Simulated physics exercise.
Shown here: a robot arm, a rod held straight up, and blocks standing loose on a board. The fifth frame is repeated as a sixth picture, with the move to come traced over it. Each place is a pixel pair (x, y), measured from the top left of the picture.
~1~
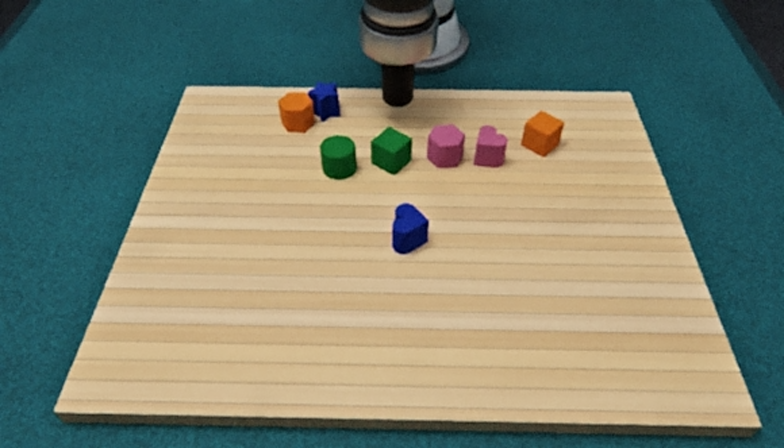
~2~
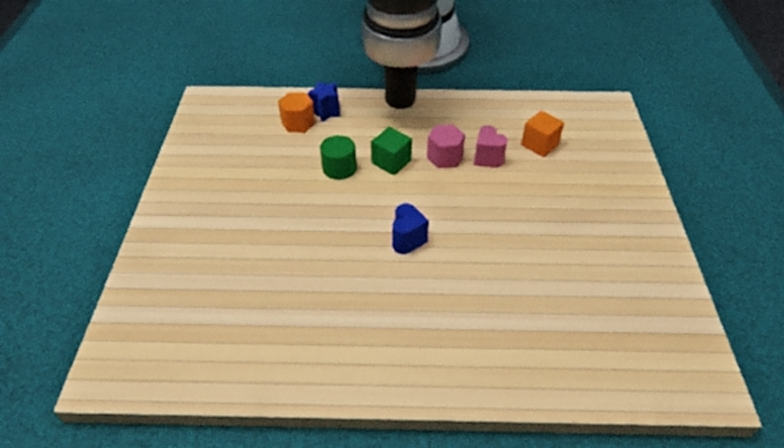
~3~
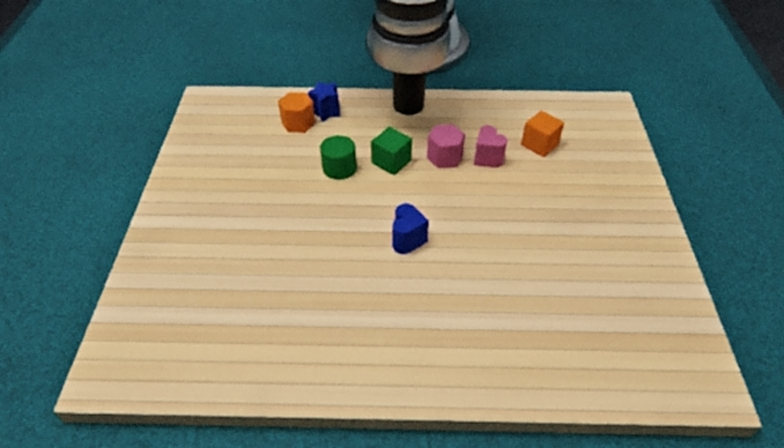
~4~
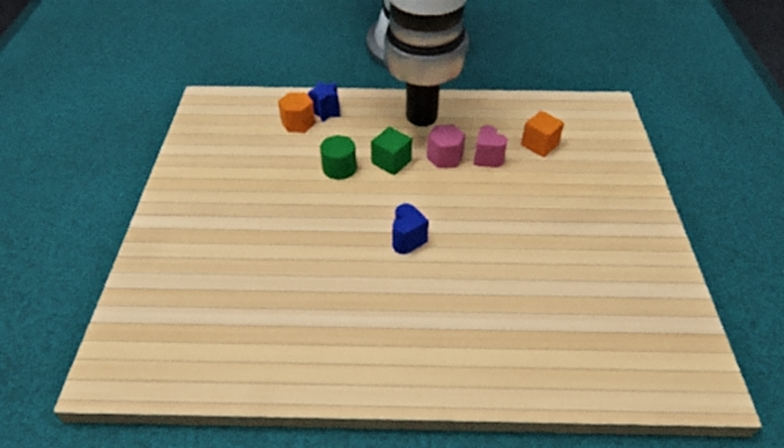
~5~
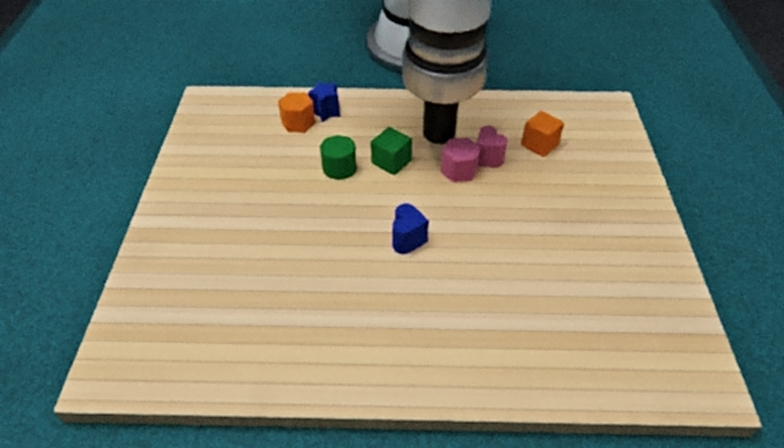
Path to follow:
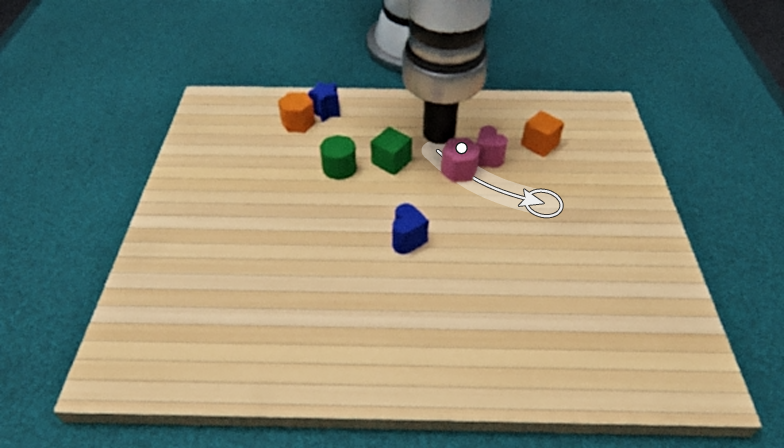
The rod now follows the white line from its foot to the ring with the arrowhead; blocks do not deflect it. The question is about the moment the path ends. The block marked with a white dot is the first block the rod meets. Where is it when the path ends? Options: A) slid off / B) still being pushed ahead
The answer is A.
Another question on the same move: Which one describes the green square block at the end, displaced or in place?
Here the green square block stays on its spot.
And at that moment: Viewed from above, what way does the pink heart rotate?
It swings round anticlockwise.
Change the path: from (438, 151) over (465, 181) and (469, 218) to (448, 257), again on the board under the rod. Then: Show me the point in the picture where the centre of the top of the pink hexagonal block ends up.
Roughly at (511, 192).
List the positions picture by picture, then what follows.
Rod tip (398, 99); block tops, green square block (391, 139); pink hexagonal block (447, 135); pink heart (491, 136), in the first picture.
Rod (400, 101); blocks unchanged, in the second picture.
Rod (409, 107); blocks unchanged, in the third picture.
Rod (422, 118); blocks unchanged, in the fourth picture.
Rod (439, 135); green square block (391, 139); pink hexagonal block (462, 148); pink heart (491, 136), in the fifth picture.
Path on the board, from (438, 151) through (465, 173) and (501, 191) to (544, 203); the dot is on the pink hexagonal block.
What follows on the original path. One third of the way, rod (468, 157); pink hexagonal block (492, 173); pink heart (494, 137), turned 15° anticlockwise.
Two thirds of the way, rod (505, 175); pink hexagonal block (521, 195), turned 35° clockwise; pink heart (497, 138), turned 35° anticlockwise.
At the end, rod (548, 187); green square block in place; pink hexagonal block (535, 204), turned 90° clockwise; pink heart (497, 138), turned 35° anticlockwise.
